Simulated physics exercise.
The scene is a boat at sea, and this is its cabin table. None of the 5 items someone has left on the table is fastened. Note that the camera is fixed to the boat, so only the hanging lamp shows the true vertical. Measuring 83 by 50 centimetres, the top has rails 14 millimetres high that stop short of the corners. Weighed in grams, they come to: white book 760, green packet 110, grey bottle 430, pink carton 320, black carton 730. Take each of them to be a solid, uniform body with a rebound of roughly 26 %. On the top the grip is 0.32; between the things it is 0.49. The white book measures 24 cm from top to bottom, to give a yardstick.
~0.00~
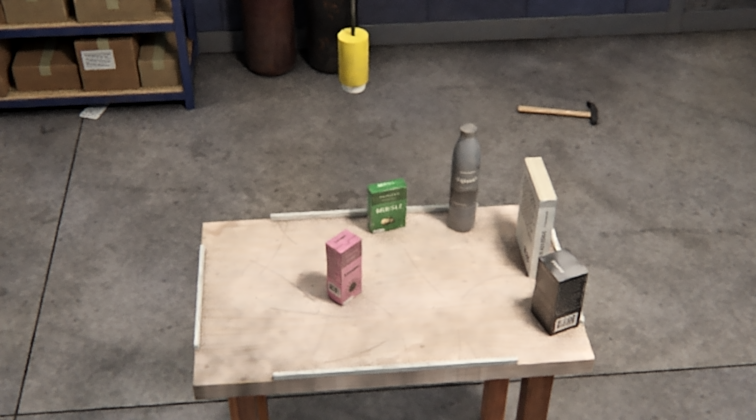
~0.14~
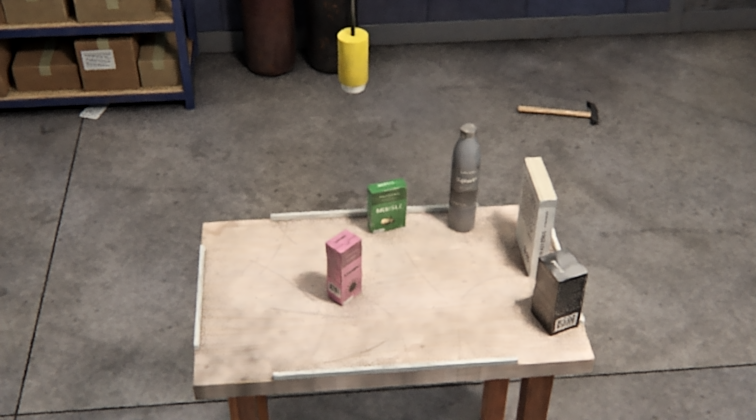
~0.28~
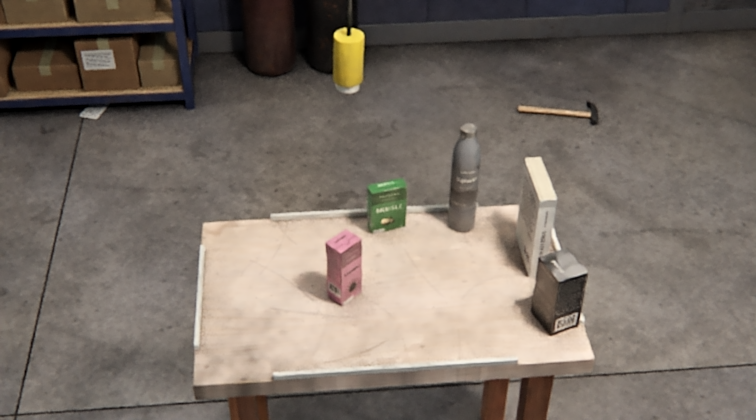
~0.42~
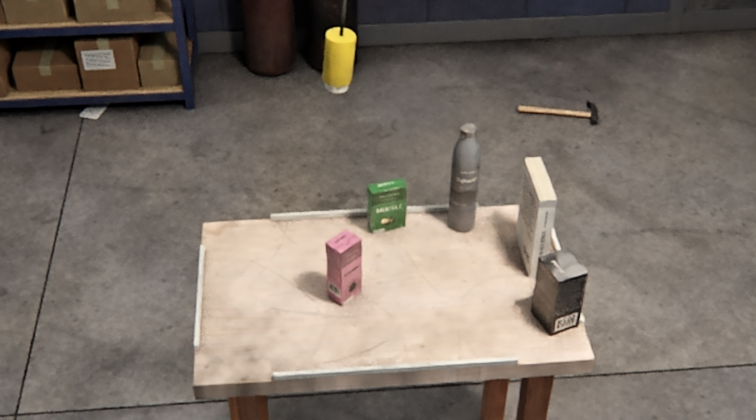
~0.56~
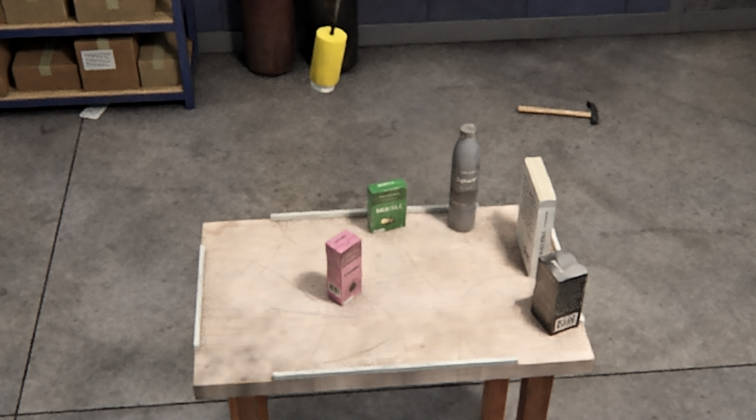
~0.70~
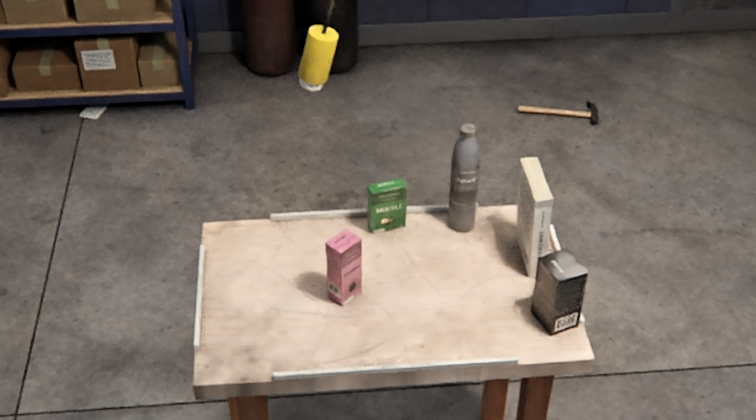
In a room with a concrete floor, a pink carton, green packet, grey bottle, white book and black carton stay still on a table while a hanging yellow lamp behind them, at first upright, swings gradually to the left.
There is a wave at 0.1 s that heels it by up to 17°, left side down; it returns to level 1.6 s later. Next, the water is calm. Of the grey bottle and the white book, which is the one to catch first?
The one to catch first is the latter.
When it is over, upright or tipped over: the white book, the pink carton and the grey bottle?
In the last frame the white book does not stay up, the pink carton remains up and the grey bottle does not stay up.
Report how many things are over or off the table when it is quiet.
That gives 2.
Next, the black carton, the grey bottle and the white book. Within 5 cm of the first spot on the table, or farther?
First, the black carton stays in its position; second, the grey bottle is moved away; third, the white book is moved away.
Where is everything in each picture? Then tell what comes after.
In the first frame, boat level; grey bottle (465, 178); white book (535, 219).
In the second frame, boat level; black carton (559, 293); green packet (387, 206).
In the third frame, heel 2°, left side down; pink carton (344, 268); black carton (559, 293).
In the fourth frame, heel 6°, left side down; green packet (387, 206); pink carton (344, 268).
In the fifth frame, heel 10°, left side down; black carton (559, 293); green packet (387, 206).
In the sixth frame, heel 15°, left side down; grey bottle (465, 178); white book (533, 218).
Around 1.10 s, heel 15°, left side down; white book on its side near (454, 253); grey bottle tipped 16° against what carries it near (448, 177).
Around 1.40 s, heel 5°, left side down; white book on its side near (413, 258); grey bottle tipped 57° against what carries it near (398, 195); green packet shifted 10 cm.
Finally (2.2 s), on their side or leaning hard on the table, white book and grey bottle; not toppled but over 5 cm from the start, green packet; the other 2 still in place (within 5 cm). Final places as that camera would see them, grey bottle near (373, 219), white book near (412, 259). Grey bottle went at 1.22 s; white book went at 0.94 s.
